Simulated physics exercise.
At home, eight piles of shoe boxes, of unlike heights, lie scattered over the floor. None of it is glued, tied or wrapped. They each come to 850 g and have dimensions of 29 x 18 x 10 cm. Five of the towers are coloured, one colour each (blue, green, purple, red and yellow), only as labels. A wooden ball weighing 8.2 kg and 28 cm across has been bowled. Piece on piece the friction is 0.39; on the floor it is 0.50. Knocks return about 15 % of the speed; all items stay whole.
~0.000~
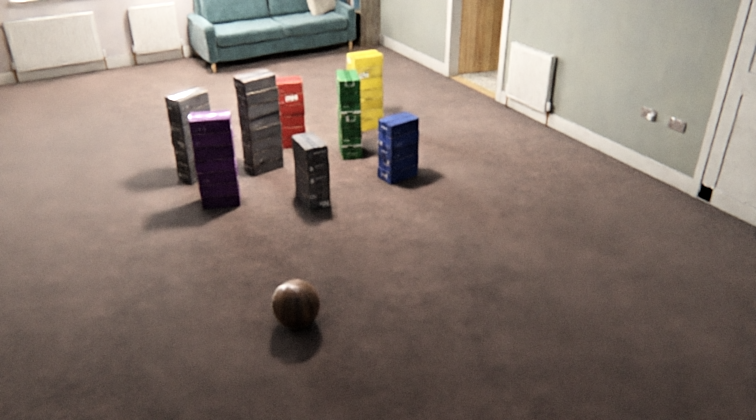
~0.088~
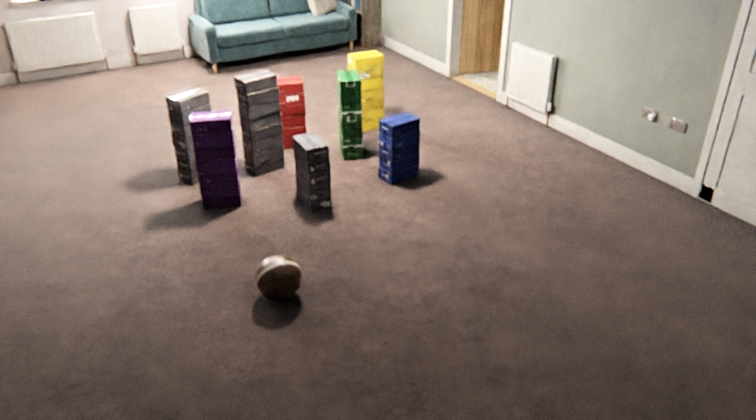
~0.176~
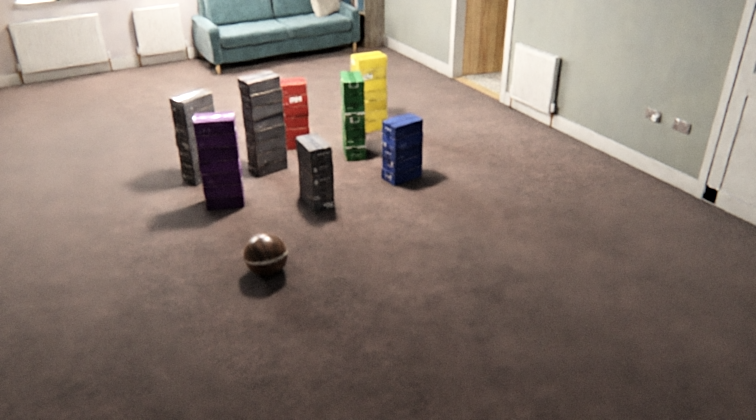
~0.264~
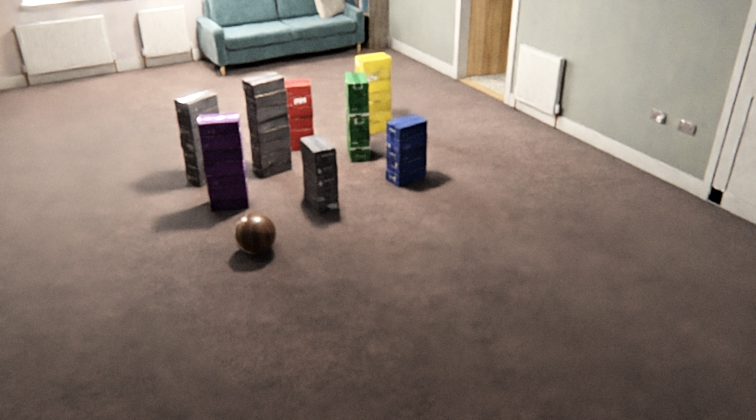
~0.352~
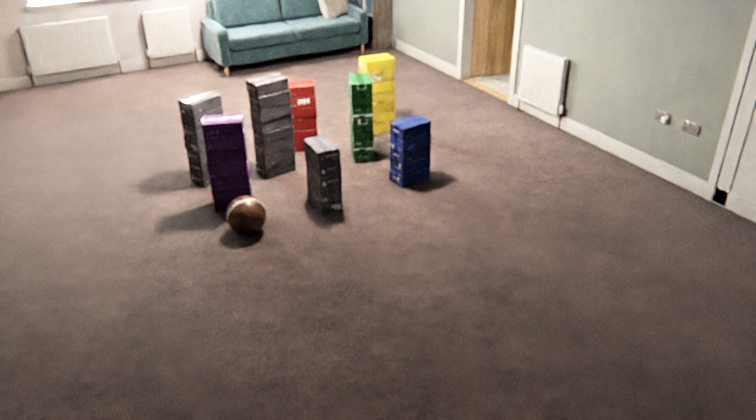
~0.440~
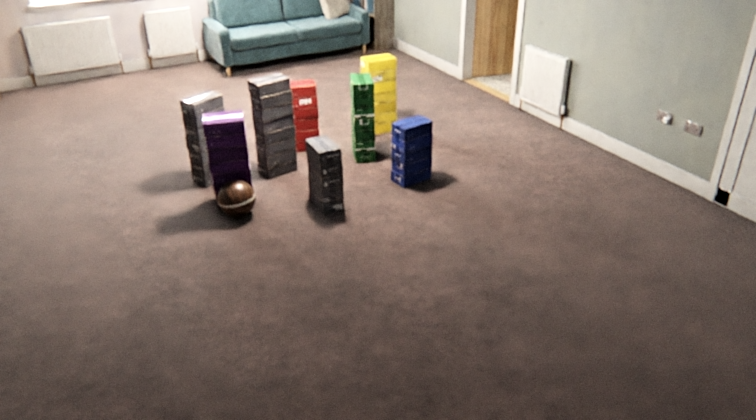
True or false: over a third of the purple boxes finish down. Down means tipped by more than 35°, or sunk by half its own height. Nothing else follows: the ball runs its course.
True.
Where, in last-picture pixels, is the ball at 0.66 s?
Roughly at pixel (217, 180).
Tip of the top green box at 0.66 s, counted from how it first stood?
Near 0 degrees from how it began.
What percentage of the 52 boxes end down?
Roughly 10 percent.
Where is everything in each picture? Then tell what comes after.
In the first frame (places mark the middle of the side facing us; the camera pans a little), ball (296, 304) 1.39 m from contact, 3.4 m/s; top purple box (210, 127); top green box (350, 87); nothing disturbed.
The second frame shows ball (279, 278) 1.09 m from contact, 3.4 m/s; top purple box (211, 127).
The third frame shows ball (266, 254) 79 cm from contact, 3.4 m/s; top purple box (214, 128).
The fourth frame shows ball (256, 234) 49 cm from contact, 3.4 m/s; top purple box (219, 129).
The fifth frame shows ball (246, 215) 20 cm from contact, 3.4 m/s; top purple box (223, 130).
The sixth frame shows ball (237, 198) after contact, 2.2 m/s; top purple box (224, 129) leaning 5°; top yellow box (383, 66); 7 disturbed, none down.
After 0.54 s, ball still moving; 1 of the 7 purple boxes down (1 of 52 in all colours); top purple box leaning 29°.
After 0.66 s, ball still moving; 4 of the 7 purple boxes down (4 of 52 in all colours); top purple box leaning 55°, 8 cm lower.
After 0.80 s, ball still moving; 4 of the 7 purple boxes down (4 of 52 in all colours); top purple box on its side.
After 1.16 s, ball still moving; 5 of the 7 purple boxes down (5 of 52 in all colours); top purple box upside down.
At rest (2.9 s), ball rolling away; 5 of the 7 purple boxes down (5 of 52 in all colours); top purple box upside down; top yellow box unmoved. That is 71 per cent. As the last picture would show them, middles, top purple box near (247, 225), top yellow box near (379, 63).
